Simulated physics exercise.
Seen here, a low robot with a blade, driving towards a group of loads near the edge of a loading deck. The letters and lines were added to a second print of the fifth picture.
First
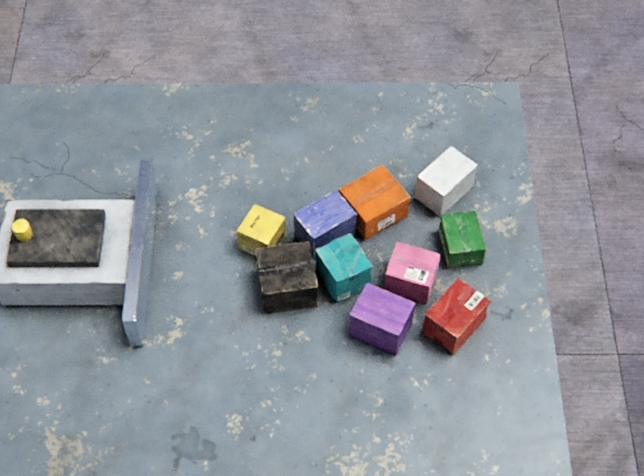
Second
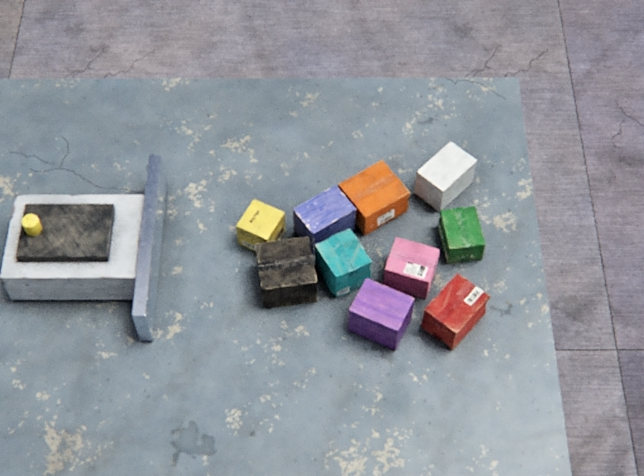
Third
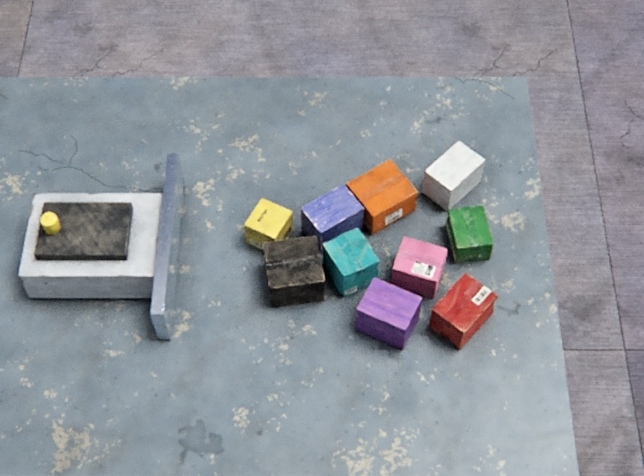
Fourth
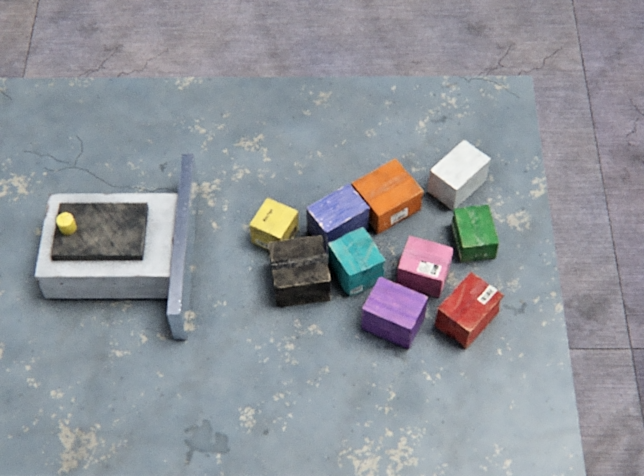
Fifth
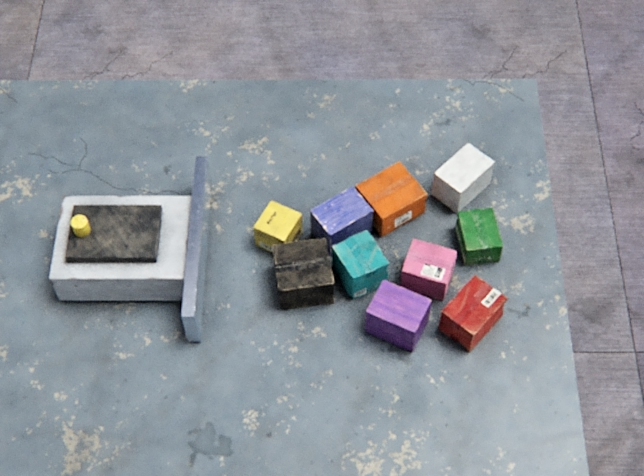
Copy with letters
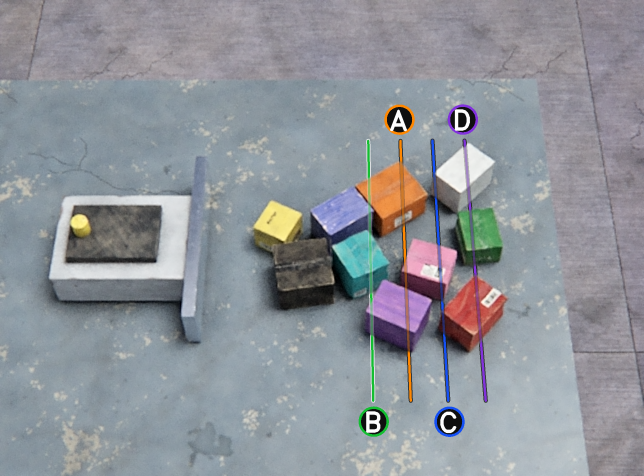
A low white robot with a black top, a yellow knob and an upright grey-blue blade is on the left of a worn blue-grey deck, seen from high above. To its right, near the deck's edge, sit yellow, black, blue, teal, orange, white, green, pink, purple and red boxes. The robot rolls slowly right, narrowing the gap to the motionless boxes, while the camera drifts slightly left.
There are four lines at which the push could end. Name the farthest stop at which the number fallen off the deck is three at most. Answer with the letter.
Line D.
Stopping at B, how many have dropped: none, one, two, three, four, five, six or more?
The count is none.
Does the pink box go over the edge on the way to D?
Yes.
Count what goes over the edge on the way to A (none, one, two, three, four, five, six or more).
In all, none.
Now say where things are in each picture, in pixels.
The first picture shows yellow box (262, 233); white crate (446, 182); black box (287, 278).
The second picture shows robot (73, 231); green box (461, 235).
The third picture shows robot (92, 230); red parcel (463, 312).
The fourth picture shows robot (108, 230); orange parcel (386, 197).
The fifth picture shows robot (121, 232); pink box (428, 270); yellow box (278, 229); white crate (463, 178).
On the copy, A at (405, 261); B at (371, 261); C at (440, 261); D at (474, 261).
On D. First, robot (222, 232); orange parcel (406, 193); turquoise box (378, 268).
Then, robot (322, 232); pink box (519, 270); green box (498, 232).
Finally, robot (400, 232); pink box over the edge; green box over the edge; two fallen.
By contrast, A is within the limit but short; B is within the limit but short; C is within the limit but short.
